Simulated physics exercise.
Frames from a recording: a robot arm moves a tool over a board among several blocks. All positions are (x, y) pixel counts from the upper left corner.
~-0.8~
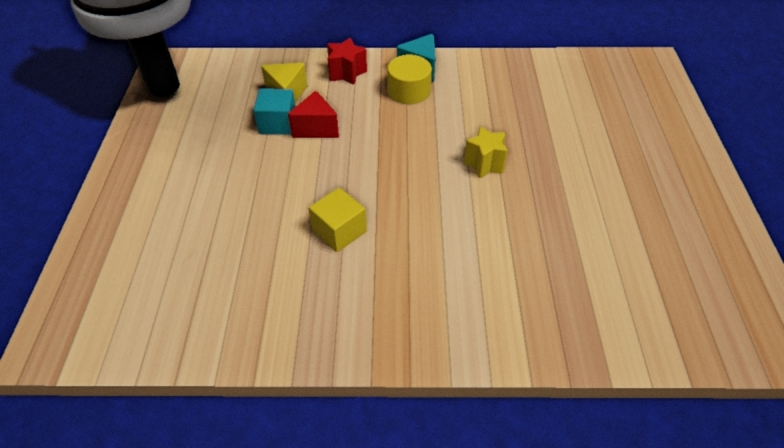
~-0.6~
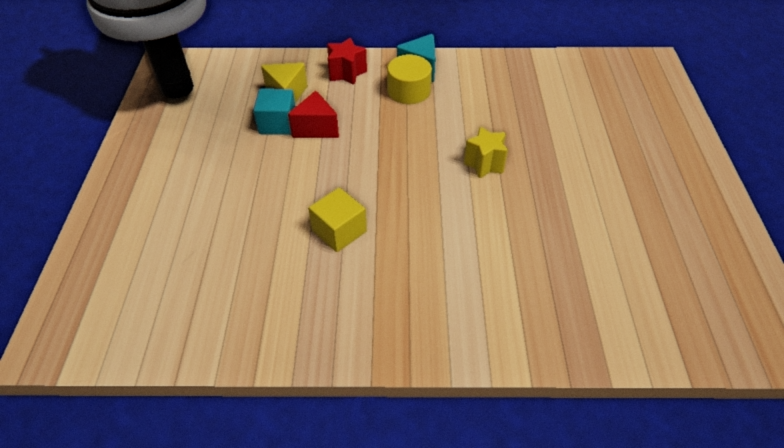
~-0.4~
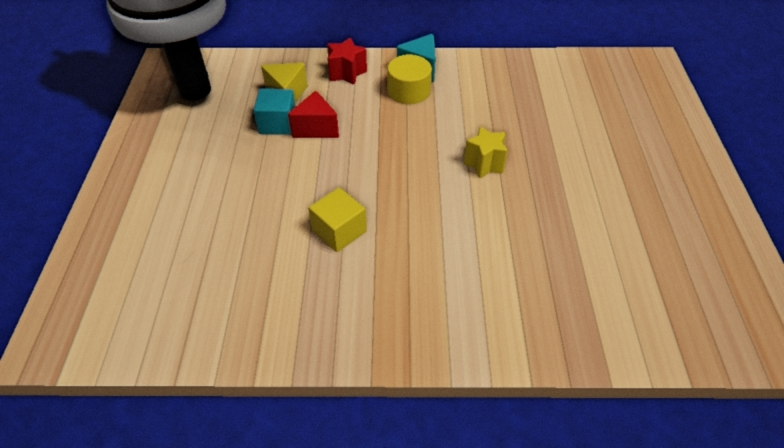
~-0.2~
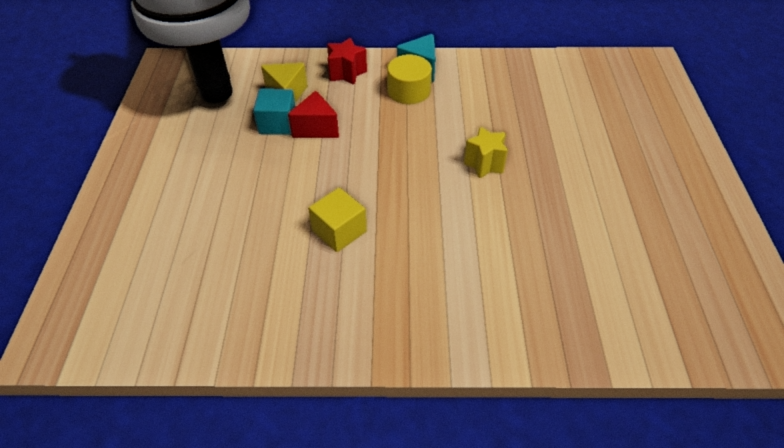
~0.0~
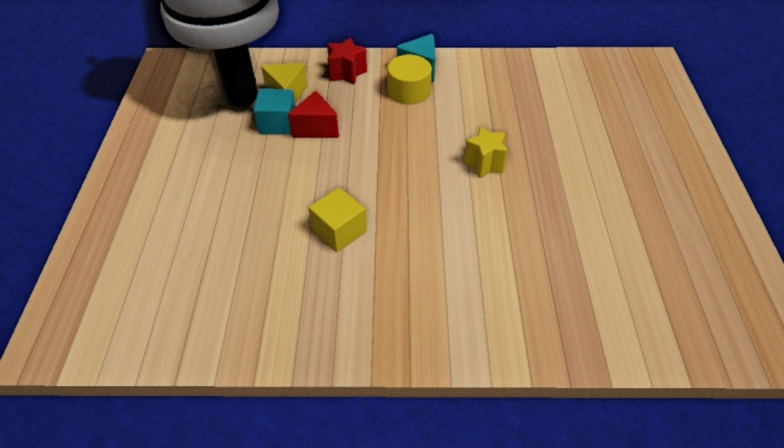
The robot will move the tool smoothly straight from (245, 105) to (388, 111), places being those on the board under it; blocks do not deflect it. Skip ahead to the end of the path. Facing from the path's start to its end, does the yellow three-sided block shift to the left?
I'd say yes.
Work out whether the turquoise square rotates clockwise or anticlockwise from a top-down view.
It twists with the clock when seen from above.
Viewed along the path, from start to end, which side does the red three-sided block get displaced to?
Rightward.
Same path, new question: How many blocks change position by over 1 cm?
The push moves three or more blocks more than 1 cm.
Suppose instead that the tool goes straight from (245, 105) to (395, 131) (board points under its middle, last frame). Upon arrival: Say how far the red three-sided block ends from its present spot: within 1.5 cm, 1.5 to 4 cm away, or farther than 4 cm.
The shift is above 4 cm.
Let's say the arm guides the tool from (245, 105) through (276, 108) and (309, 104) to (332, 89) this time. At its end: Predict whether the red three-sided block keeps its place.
It is shifted.
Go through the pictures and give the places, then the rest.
The first frame shows tool's lower end at (164, 88); turquoise square at (273, 99); yellow three-sided block at (283, 71); red three-sided block at (313, 105); yellow circular block at (409, 67).
The second frame shows tool at (178, 90); blocks still.
The third frame shows tool at (196, 92); blocks still.
The fourth frame shows tool at (217, 94); blocks still.
The fifth frame shows tool at (243, 97); turquoise square at (273, 99); yellow three-sided block at (283, 71); red three-sided block at (313, 105); yellow circular block at (409, 67).
The first path, step by step. One third of the way, tool at (291, 98); turquoise square at (292, 105), turned 60° clockwise; yellow three-sided block at (305, 66), turned 30° anticlockwise; red three-sided block at (327, 115).
Two thirds of the way, tool at (339, 101); turquoise square at (296, 106), turned 85° clockwise; yellow three-sided block at (310, 64), turned 45° anticlockwise; red three-sided block at (329, 117), turned 10° anticlockwise.
At the end, tool at (387, 103); turquoise square at (296, 106), turned 85° clockwise; yellow three-sided block at (310, 64), turned 45° anticlockwise; red three-sided block at (329, 117), turned 10° anticlockwise; yellow circular block still.
